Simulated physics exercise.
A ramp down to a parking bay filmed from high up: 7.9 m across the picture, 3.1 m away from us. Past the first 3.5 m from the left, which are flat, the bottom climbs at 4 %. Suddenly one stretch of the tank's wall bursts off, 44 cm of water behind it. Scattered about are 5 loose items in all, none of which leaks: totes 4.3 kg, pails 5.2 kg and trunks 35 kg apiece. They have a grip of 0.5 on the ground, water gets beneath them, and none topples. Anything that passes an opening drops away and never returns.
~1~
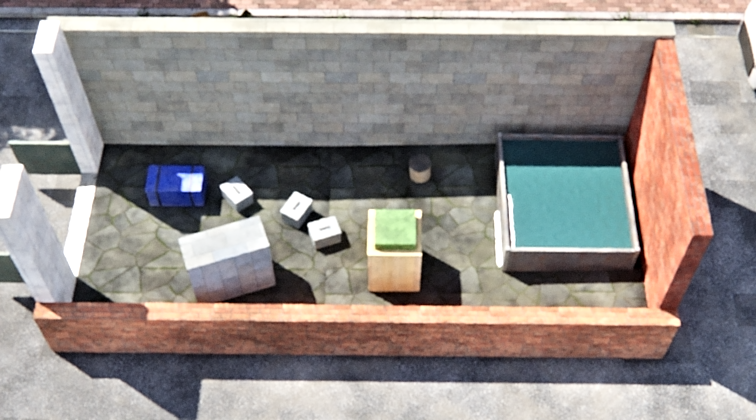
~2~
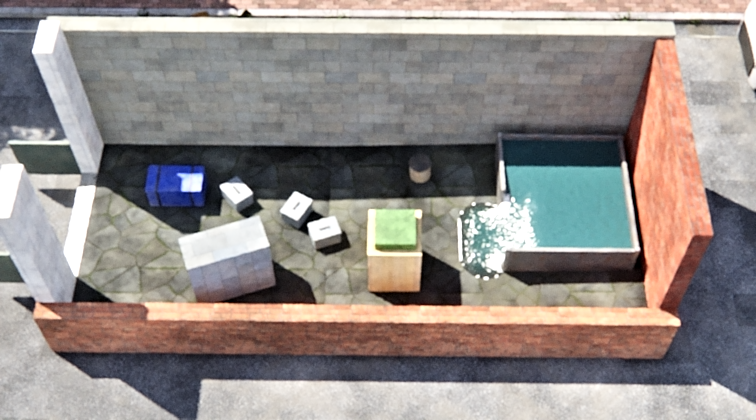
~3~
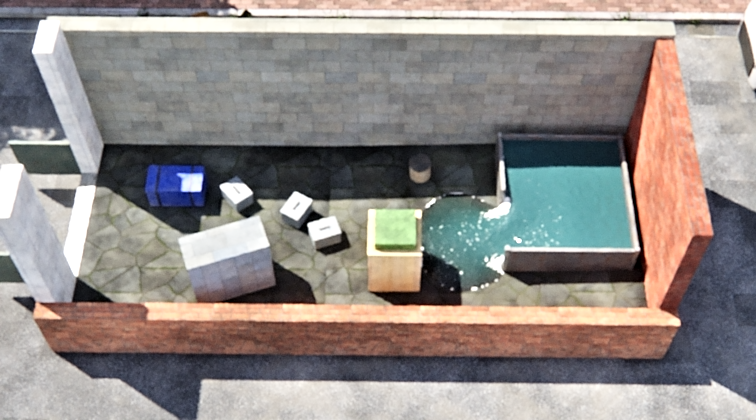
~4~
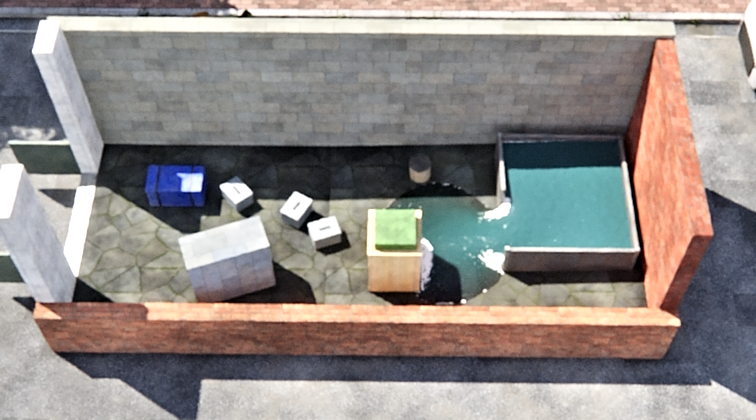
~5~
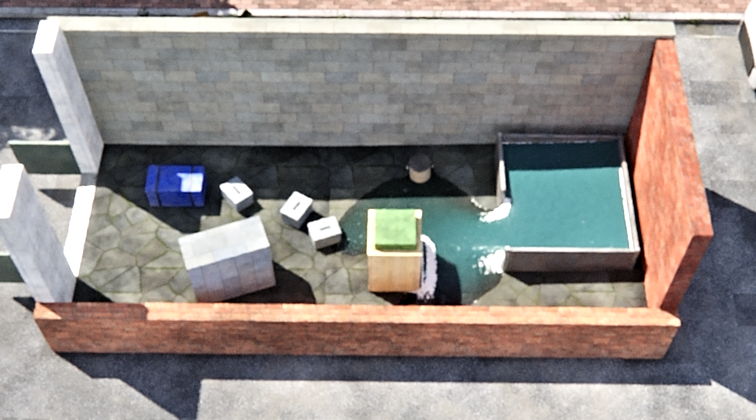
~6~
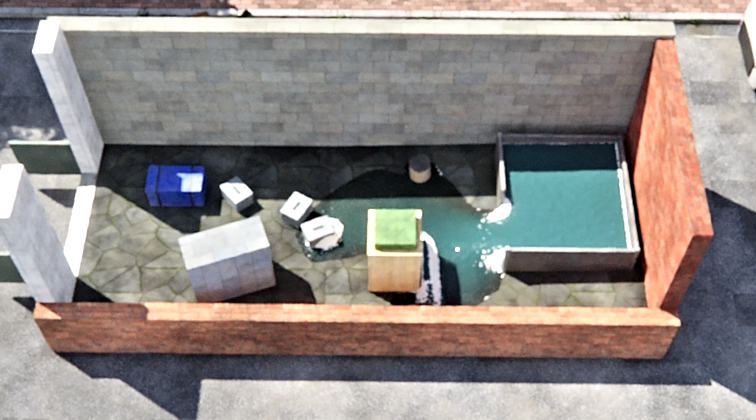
Water bursts from the tank's left side and spreads leftward around boxes on the stone floor.
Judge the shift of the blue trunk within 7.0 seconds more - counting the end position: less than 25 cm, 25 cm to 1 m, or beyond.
Verdict: Stays.
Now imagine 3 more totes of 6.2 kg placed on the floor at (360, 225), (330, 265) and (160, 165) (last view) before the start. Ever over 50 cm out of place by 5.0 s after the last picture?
Order kept: Too far; too far; too far.
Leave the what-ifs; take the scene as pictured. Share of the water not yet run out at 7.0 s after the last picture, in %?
Around 82 per cent of the water is still in there.
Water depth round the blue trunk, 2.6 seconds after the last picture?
Depth: About 6 cm.
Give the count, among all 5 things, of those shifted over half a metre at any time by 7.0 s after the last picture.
3.
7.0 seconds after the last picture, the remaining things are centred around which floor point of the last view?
I'd put it close to (219, 209) in the last view.
Then, 0.6 s after the last picture the blue trunk is near (175, 178), 0.0 m from its start, aground; 0 of 5 are out; 0 afloat.
Then, 2.6 s after the last picture the blue trunk is near (175, 178), 0.0 m from its start, aground; 0 of 5 are out; 1 afloat.
Then, 4.6 s after the last picture the blue trunk is near (175, 178), 0.0 m from its start, aground; 1 of 5 are out; 2 afloat.
Then, 7.0 s after the last picture the blue trunk is near (175, 178), 0.0 m from its start, aground; 1 of 5 are out; 2 afloat.
